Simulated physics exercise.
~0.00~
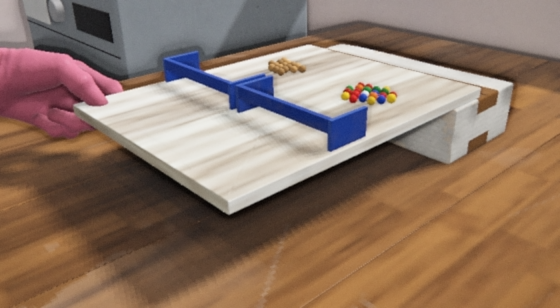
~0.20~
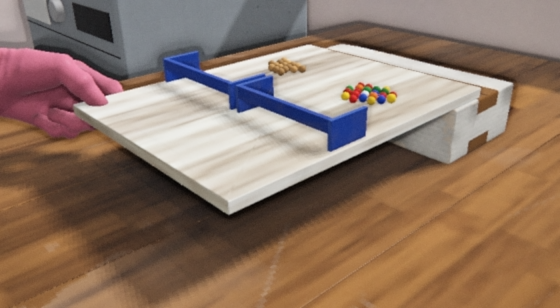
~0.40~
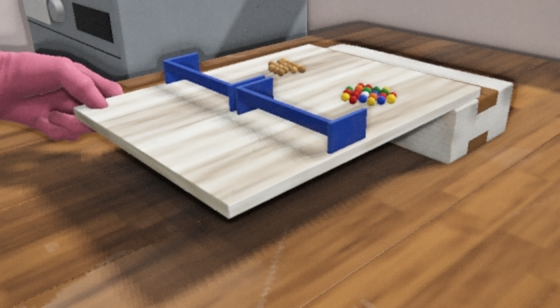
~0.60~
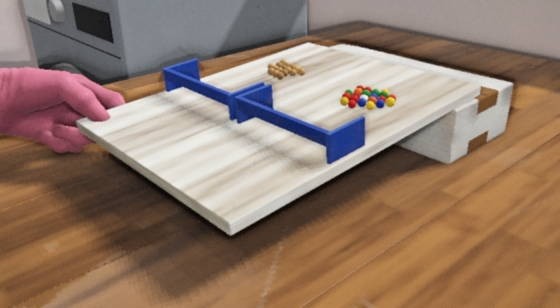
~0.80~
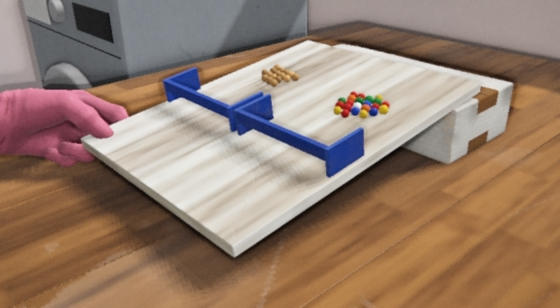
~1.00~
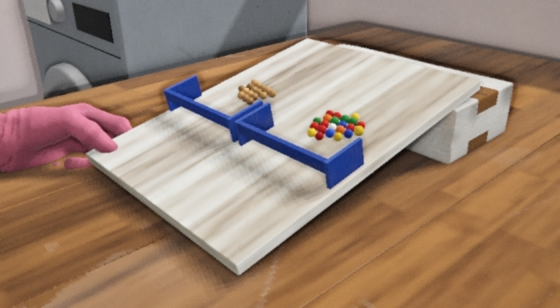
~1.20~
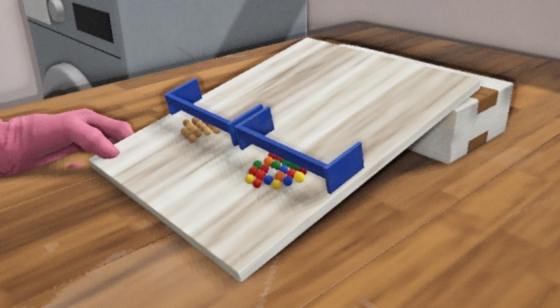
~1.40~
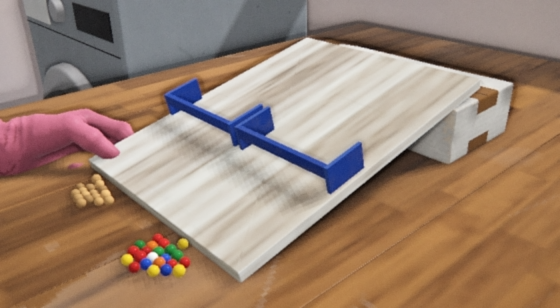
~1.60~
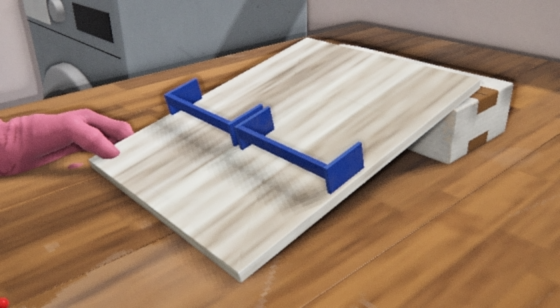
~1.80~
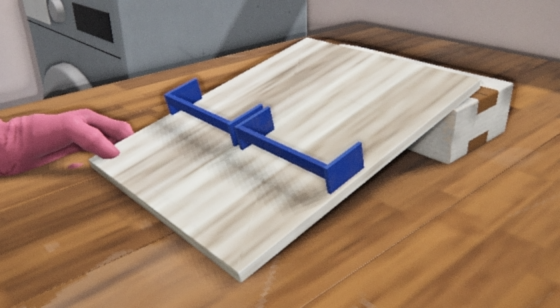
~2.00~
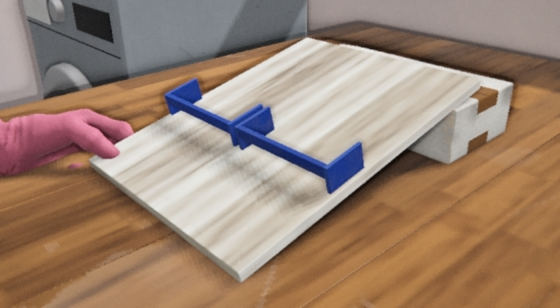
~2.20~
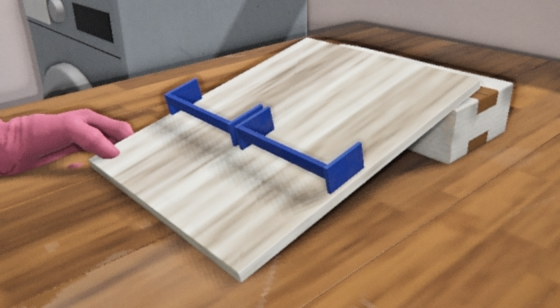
Colourful balls and tan pieces roll under blue gates and out of view as a pink-gloved hand lowers the board.
